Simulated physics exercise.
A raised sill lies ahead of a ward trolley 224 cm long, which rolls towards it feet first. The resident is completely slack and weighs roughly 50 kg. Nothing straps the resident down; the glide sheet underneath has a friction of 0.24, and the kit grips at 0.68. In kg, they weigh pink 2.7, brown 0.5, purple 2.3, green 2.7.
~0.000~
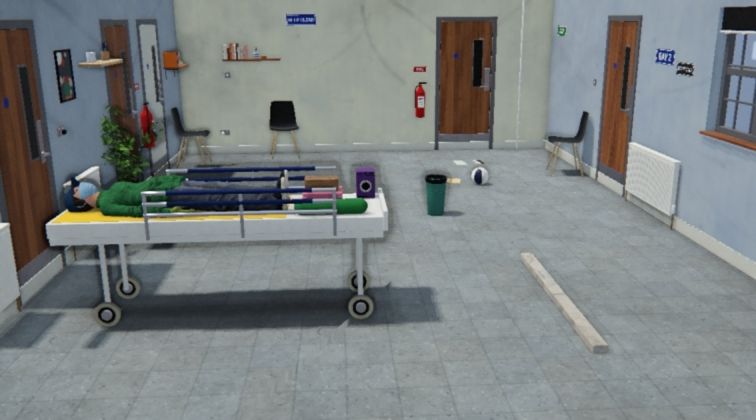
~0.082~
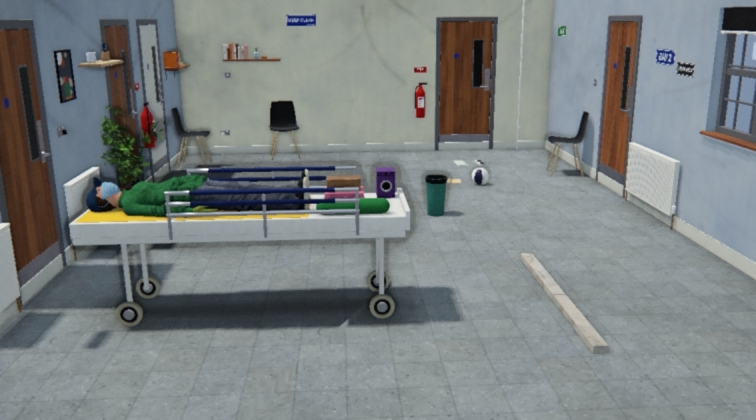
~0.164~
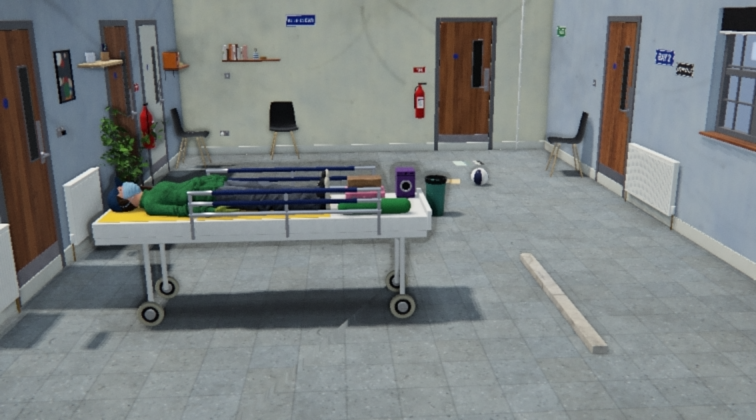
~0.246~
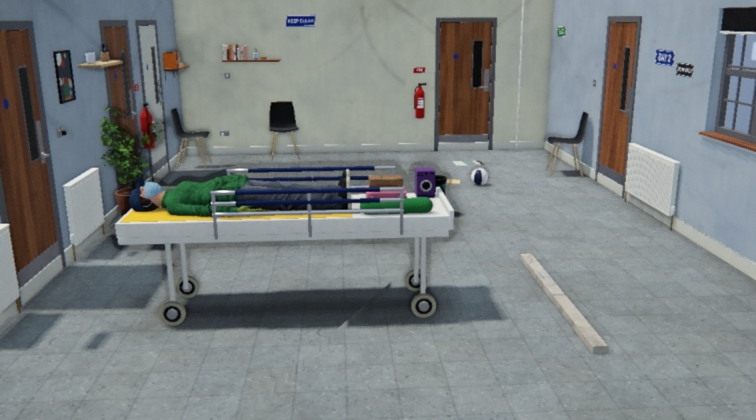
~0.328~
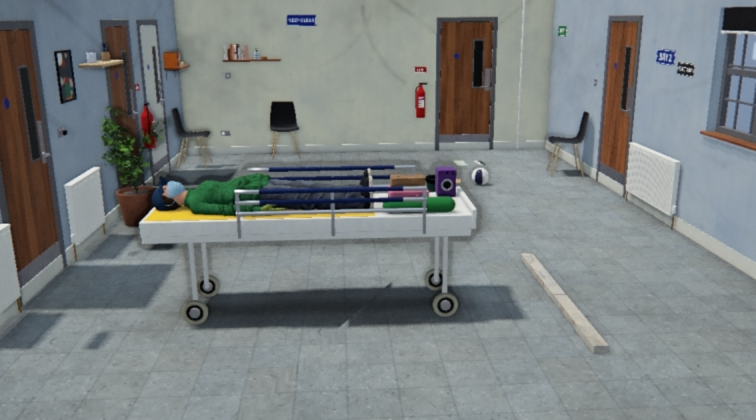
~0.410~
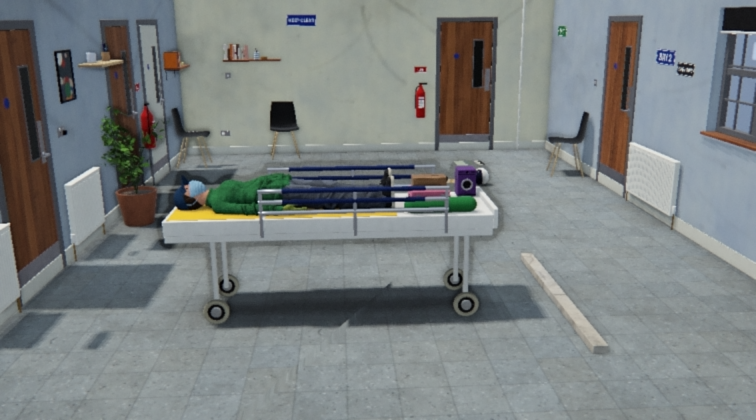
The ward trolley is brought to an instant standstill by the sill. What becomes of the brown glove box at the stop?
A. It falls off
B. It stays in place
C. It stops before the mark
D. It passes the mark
The answer is B.
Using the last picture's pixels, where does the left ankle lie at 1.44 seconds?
Somewhere close to (525, 191).
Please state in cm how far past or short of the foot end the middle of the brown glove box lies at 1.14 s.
It is roughly 10 cm short of the mark.
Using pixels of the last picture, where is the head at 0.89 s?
The head sits close to (312, 196).
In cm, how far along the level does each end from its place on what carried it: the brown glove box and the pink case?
Lab note: Brown glove box at 35, pink case at 25.
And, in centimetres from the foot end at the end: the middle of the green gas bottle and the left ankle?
Result: Green gas bottle = 30 cm short, left ankle = 30 cm short.
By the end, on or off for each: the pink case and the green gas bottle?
At the end the pink case has held on and the green gas bottle has held on.
Contact comes at 0.74 s.
After 0.89 s the brown glove box is 23 cm short of the foot end, tilted 0°, near (543, 180) in the last picture's view; the pink case 24 cm short of the foot end, tilted 0°.
After 1.14 s the brown glove box is 10 cm short of the foot end, tilted 0°, near (561, 179) in the last picture's view; the pink case 17 cm short of the foot end, tilted 0°.
After 1.44 s the brown glove box is 10 cm short of the foot end, tilted 0°, near (561, 179) in the last picture's view; the pink case 17 cm short of the foot end, tilted 0°.
When all is still (1.7 s), pink case stays on; brown glove box stays on; purple pump drops off; green gas bottle stays on; left ankle stops short of the foot end.
